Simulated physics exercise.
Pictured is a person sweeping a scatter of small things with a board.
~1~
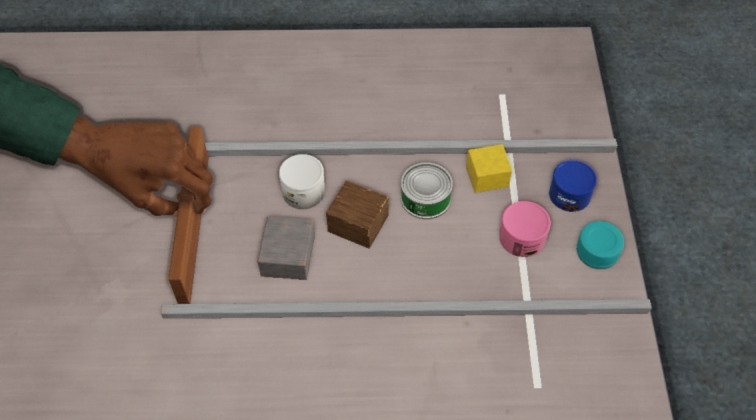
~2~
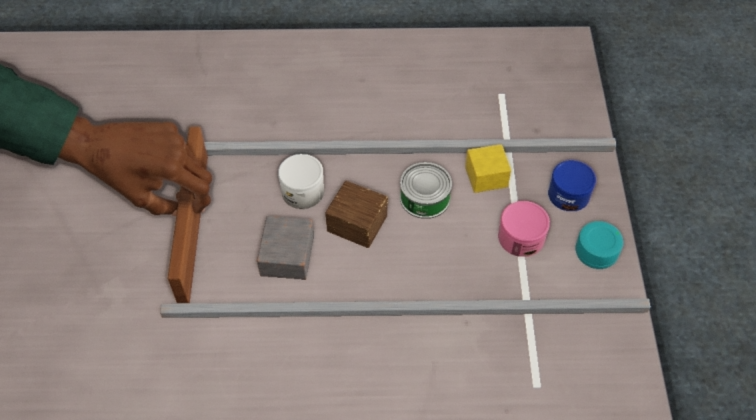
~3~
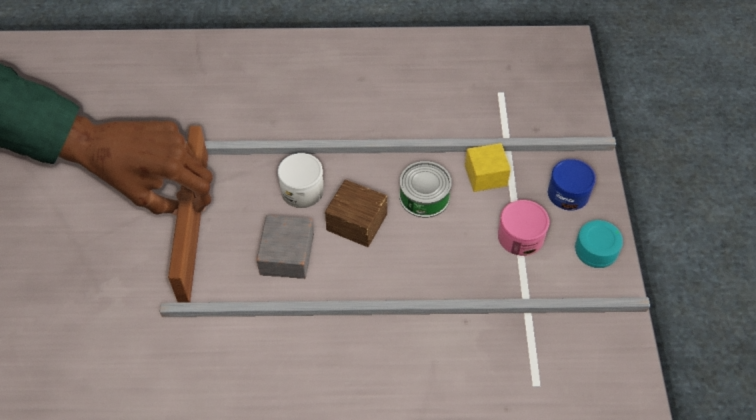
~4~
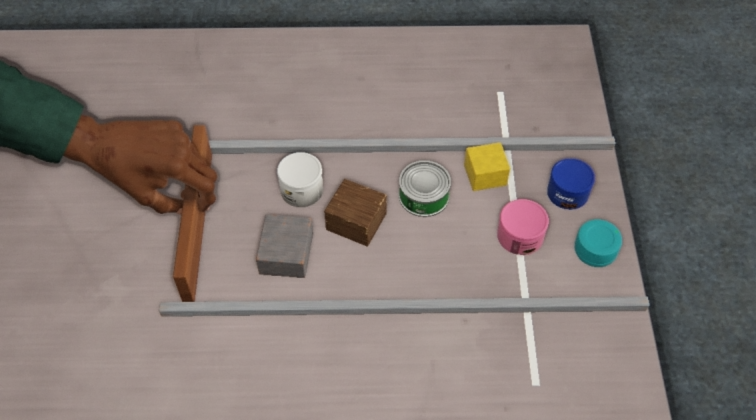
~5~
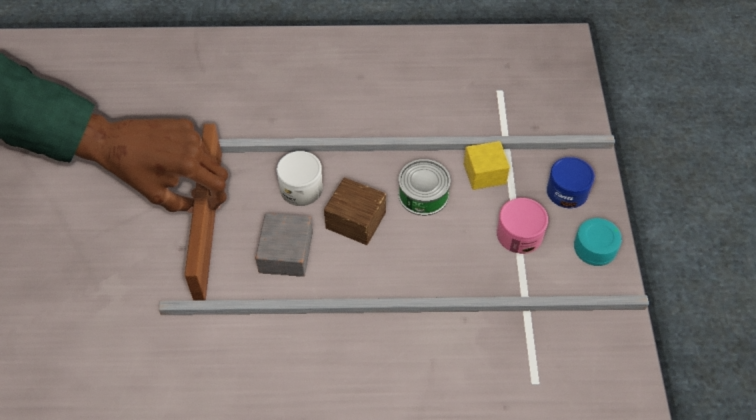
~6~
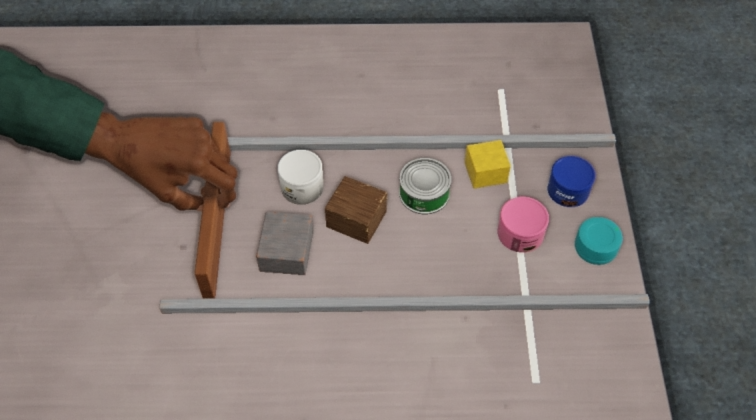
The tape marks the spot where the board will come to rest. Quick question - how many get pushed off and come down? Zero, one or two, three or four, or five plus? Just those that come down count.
Spilled: Not one.
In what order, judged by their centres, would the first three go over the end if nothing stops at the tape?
The turquoise lid, then the yellow block, then the blue tub.
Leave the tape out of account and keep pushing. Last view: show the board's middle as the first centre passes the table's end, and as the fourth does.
At (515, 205) for the first, at (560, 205) for the fourth.
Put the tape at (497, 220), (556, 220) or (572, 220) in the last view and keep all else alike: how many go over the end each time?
You'd get 0, then 3, then 5.
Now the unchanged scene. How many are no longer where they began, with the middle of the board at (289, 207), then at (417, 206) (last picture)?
I count 3 first and 5 after.
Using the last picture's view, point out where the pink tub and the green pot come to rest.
The pink tub finishes at (593, 243); the green pot finishes at (573, 160).
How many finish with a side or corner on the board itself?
2 are in contact with it.
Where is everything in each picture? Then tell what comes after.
Turquoise lid (600, 246); blue tub (572, 187); pink tub (524, 230); board (190, 214); tape (518, 225), in the first frame.
Blue tub (572, 186); board (189, 213), in the second frame.
Pink tub (523, 228); white tub (301, 181), in the third frame.
Turquoise lid (598, 243); grey block (285, 246), in the fourth frame.
Blue tub (570, 183); brown block (356, 211), in the fifth frame.
Turquoise lid (598, 241); blue tub (571, 182); pink tub (523, 225); board (214, 208); tape (517, 220), in the sixth frame.
Soon after, none off yet; turquoise lid at rest near (598, 241); blue tub at rest near (571, 182); pink tub at rest near (523, 225).
After that, none off yet; turquoise lid at rest near (600, 241); blue tub at rest near (576, 185); pink tub displaced about its own width near (555, 237).
In the end, the number that fall off is zero.
